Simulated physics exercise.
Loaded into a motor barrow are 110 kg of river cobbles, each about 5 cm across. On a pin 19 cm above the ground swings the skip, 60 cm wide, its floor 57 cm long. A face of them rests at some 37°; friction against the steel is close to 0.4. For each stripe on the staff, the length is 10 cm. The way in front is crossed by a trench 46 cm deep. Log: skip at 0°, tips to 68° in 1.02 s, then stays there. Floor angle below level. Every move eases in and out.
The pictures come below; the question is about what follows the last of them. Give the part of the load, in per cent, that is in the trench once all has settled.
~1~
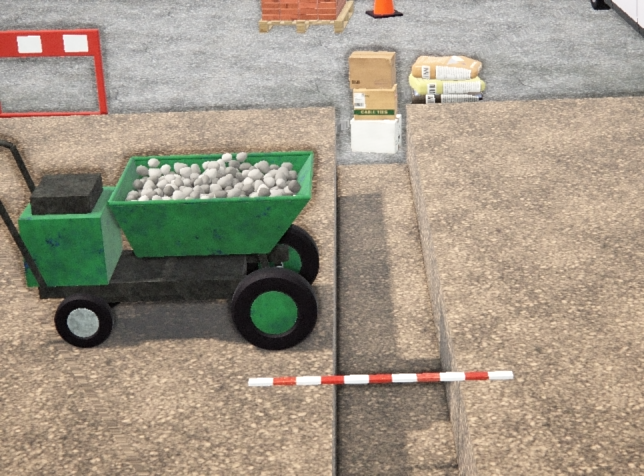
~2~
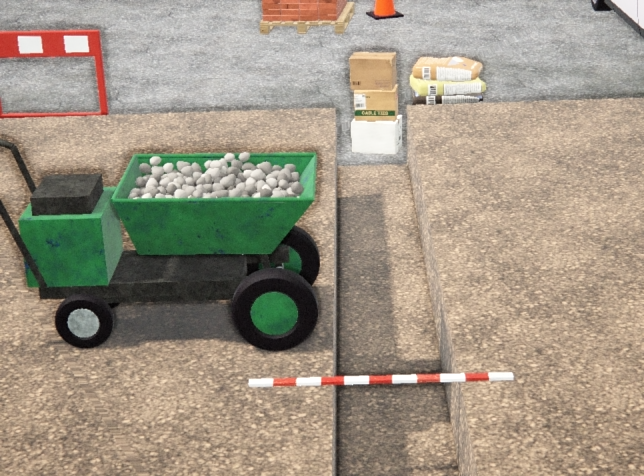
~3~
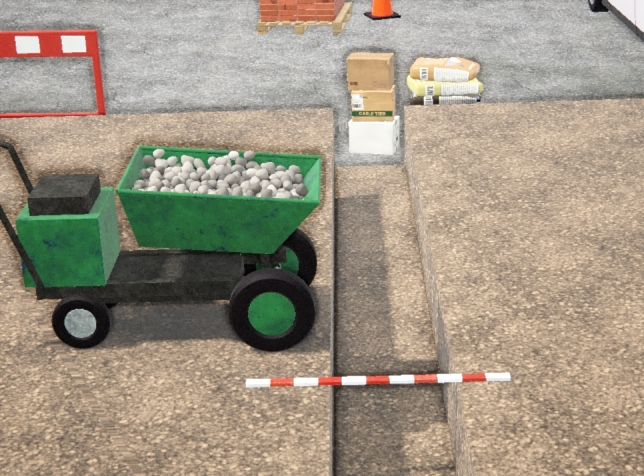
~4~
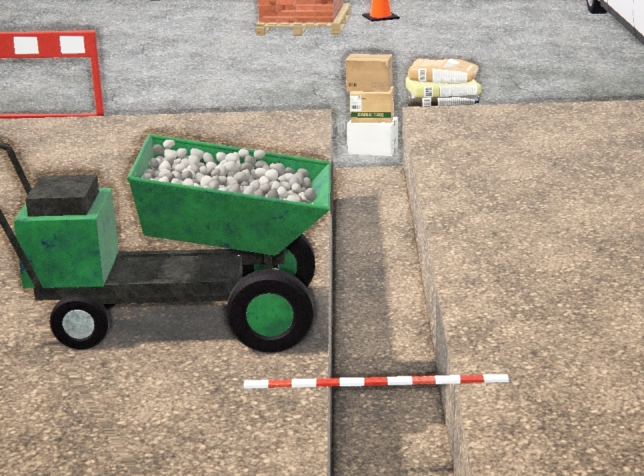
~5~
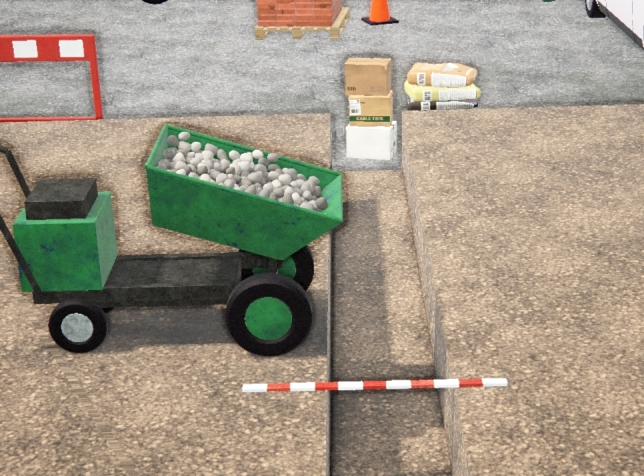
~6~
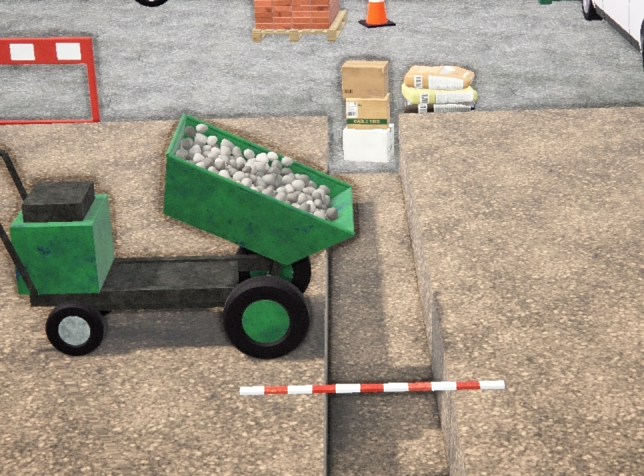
Close to 64 in a hundred.
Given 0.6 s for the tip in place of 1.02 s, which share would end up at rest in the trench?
That works out at about 45 in a hundred.
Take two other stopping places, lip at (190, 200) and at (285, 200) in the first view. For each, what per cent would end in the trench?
Around 75% for the first place and 85% for the second.
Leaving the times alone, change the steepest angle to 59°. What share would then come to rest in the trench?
About 45 per cent would end up in the trench.
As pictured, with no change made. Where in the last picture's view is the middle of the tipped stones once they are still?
At about pixel (425, 395) in the last view.
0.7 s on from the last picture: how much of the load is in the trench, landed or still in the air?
20 per cent, give or take.
Then, 0.3 s after the last picture the floor is at 57°, 100 % in the skip; the foremost stones are at (383, 263).
Then, 0.7 s after the last picture the floor is at 68°, 66 % in the skip, 21 % in the trench, 13 % past the trench; the foremost stones are at (475, 313).
Then, 1.0 s after the last picture the floor is at 68°, 29 % in the skip, 35 % in the trench, 36 % past the trench; the foremost stones are at (597, 320).
Then, 3.0 s after the last picture the floor is at 68°, 0 % in the skip, 64 % in the trench, 36 % past the trench; the foremost stones are past the picture's edge.
